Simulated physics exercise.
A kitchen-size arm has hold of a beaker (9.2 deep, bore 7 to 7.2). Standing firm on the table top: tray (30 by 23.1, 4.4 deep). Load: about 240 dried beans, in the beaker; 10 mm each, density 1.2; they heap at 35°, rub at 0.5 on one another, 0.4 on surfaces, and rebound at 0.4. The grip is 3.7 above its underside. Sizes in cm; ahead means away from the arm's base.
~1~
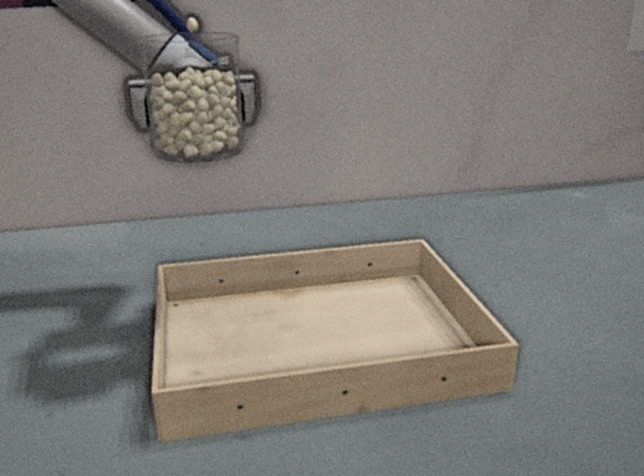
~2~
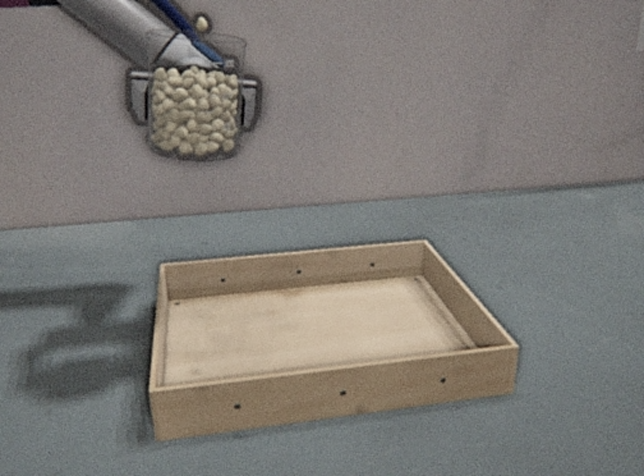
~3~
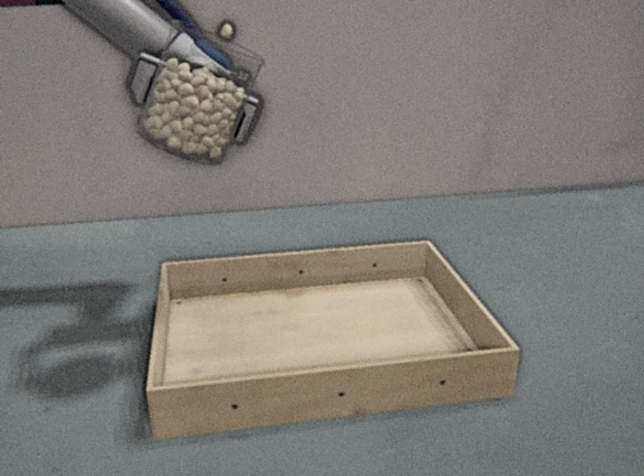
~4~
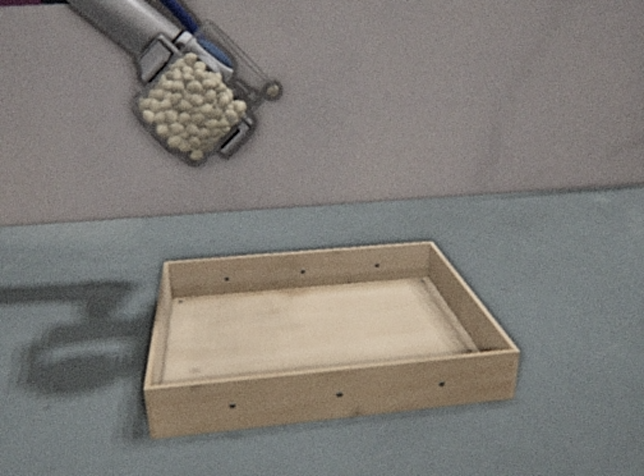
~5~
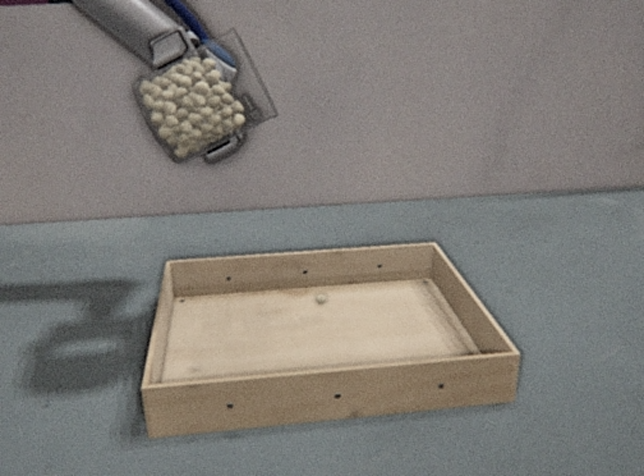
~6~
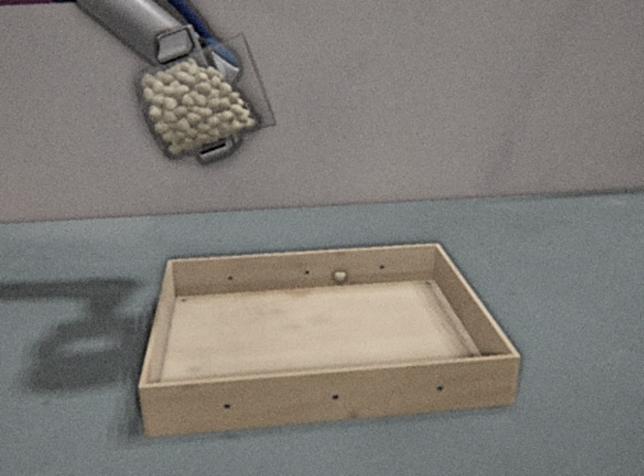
A grey robotic arm reaches in from the upper left, gripping a clear beaker full of pale beans against a dull mauve-grey wall, viewed from slightly above. Below it, a shallow, light wooden tray sits on a blue-grey table, with a dark shadow to its left. The beaker tilts steadily forward, and one bean drops into the tray and bounces while the view barely shifts.
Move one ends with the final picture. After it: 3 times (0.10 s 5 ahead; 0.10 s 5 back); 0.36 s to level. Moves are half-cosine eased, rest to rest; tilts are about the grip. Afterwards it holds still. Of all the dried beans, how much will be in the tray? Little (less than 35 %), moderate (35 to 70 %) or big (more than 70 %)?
Answer: Moderate; 35 to 70 % of the dried beans finish in the tray.
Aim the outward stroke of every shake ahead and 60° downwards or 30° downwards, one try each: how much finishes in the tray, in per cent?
About 15 and 30 per cent.
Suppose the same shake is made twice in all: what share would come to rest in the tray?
Then about 50 per cent.
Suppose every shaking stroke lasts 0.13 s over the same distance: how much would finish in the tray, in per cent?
Then about 50 per cent.
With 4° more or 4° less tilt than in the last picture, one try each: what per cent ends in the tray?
Some 70 and 50 per cent.
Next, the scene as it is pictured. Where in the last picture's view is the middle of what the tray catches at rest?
Around (389, 328).
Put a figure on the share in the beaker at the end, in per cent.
Roughly 30 per cent.
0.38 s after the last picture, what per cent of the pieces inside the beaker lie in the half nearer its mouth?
Roughly 85 per cent.
Then, 0.38 s on, tilted 72° forward, highest piece 27 above the table; 138 in the beaker, 61 in the tray, 5 on the table or floor, 34 in flight or on a rim.
Then, 0.77 s on, tilted 40° forward, highest piece 27 above the table; 141 in the tray, 75 in the beaker, 11 on the table or floor, 11 in flight or on a rim.
Then, 1.16 s on, level, highest piece 25 above the table; 149 in the tray, 75 in the beaker, 14 on the table or floor.
Then, 2.21 s on, level, highest piece 25 above the table; 149 in the tray, 75 in the beaker, 14 on the table or floor.
In the end, 149 in the tray, 75 in the beaker, 14 on the table or floor. That is 63 % in the tray.
